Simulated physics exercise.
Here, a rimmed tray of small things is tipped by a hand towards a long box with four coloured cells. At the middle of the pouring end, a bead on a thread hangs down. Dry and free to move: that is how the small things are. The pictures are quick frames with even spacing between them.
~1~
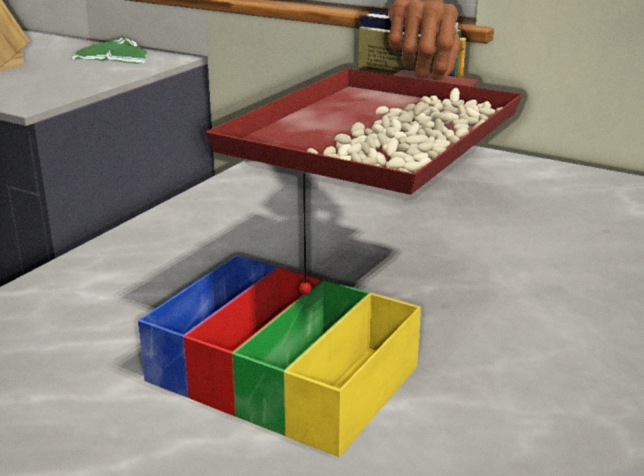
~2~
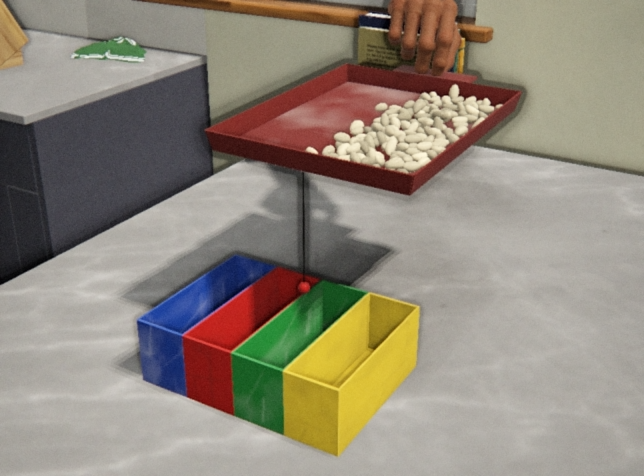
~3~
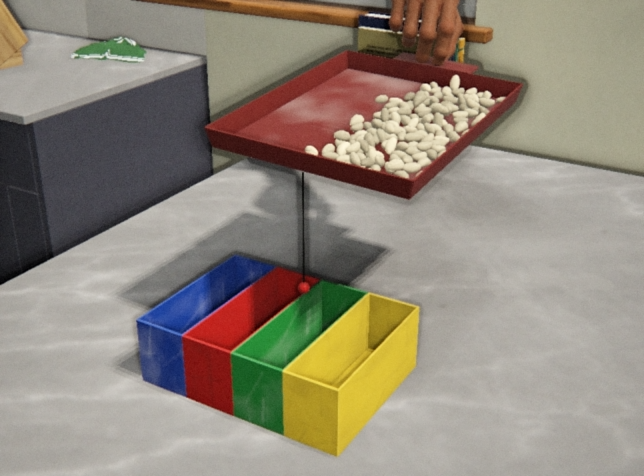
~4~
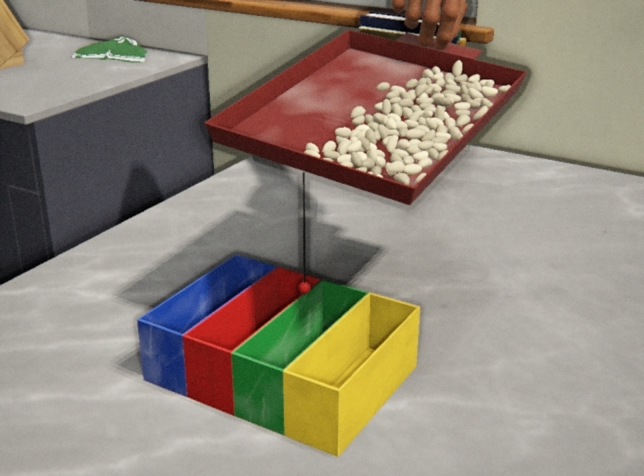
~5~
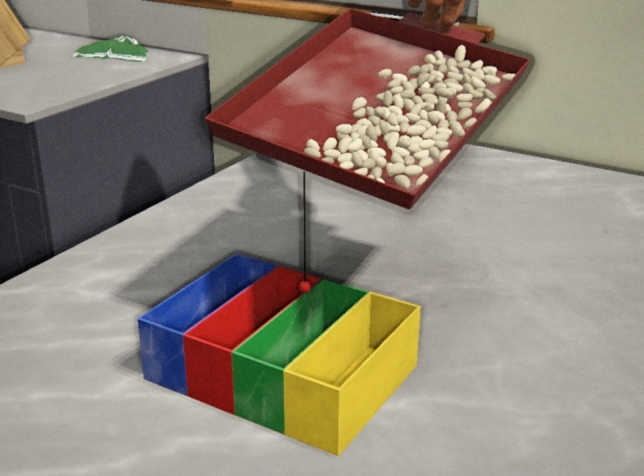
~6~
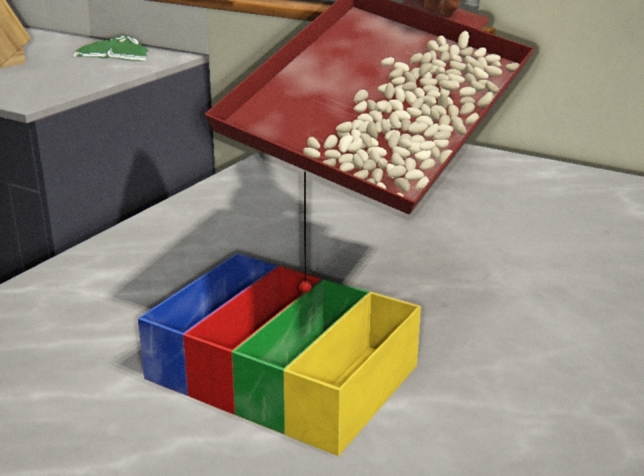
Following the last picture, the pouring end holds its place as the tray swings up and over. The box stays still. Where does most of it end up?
Most ends up in the yellow cell.
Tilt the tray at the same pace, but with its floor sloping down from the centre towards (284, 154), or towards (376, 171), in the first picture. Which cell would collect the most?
Well, with the first heading it's blue, and with the second it's the yellow cell.
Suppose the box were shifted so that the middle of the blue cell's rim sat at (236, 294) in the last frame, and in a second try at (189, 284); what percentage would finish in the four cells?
You'd see around 70 per cent and then around 20 per cent.
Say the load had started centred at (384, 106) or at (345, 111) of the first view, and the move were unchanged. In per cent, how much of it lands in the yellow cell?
About 50 %, then about 50 %.
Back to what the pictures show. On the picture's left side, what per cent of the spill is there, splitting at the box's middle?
0 per cent or thereabouts.
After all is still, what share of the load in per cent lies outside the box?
About 60 %.
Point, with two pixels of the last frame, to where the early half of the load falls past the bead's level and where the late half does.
About (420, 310) to begin with, then about (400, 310).
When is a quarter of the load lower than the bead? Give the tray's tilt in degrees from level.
Roughly 110 degrees.
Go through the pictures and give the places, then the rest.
Corners of the pouring end at (213, 131) and (412, 171), level; middle of the load at (410, 136), white beans; bead on its thread at (305, 288); blue cell at (164, 353); red cell at (210, 370); green cell at (260, 388); yellow cell at (313, 407), in the first frame.
Corners of the pouring end at (212, 129) and (411, 172), level; middle of the load at (409, 135), in the second frame.
Corners of the pouring end at (212, 126) and (411, 177), tipped barely, lowest at the right corner; middle of the load at (409, 131), in the third frame.
Corners of the pouring end at (212, 122) and (411, 184), tipped a little, lowest at the right corner; middle of the load at (411, 125), in the fourth frame.
Corners of the pouring end at (212, 117) and (412, 190), tipped clearly, lowest at the right corner; middle of the load at (412, 118), in the fifth frame.
Corners of the pouring end at (213, 113) and (412, 196), tipped clearly, lowest at the right corner; middle of the load at (414, 113); blue cell at (163, 351); red cell at (210, 368); green cell at (259, 386); yellow cell at (312, 406), in the sixth frame.
Soon after the last picture, tray tipped steeply; all on the tray.
A little later, tray tipped past a quarter turn; nearly all on the tray; a stray few in the yellow cell; a small part falling or outside the box.
Later still, tray tipped past a quarter turn; about a third in the yellow cell; a stray few in the green cell; about half falling or outside the box.
At rest, tray tipped past a quarter turn; about a third in the yellow cell; a stray few in the green cell; none in the red cell; none in the blue cell; about half outside the box.
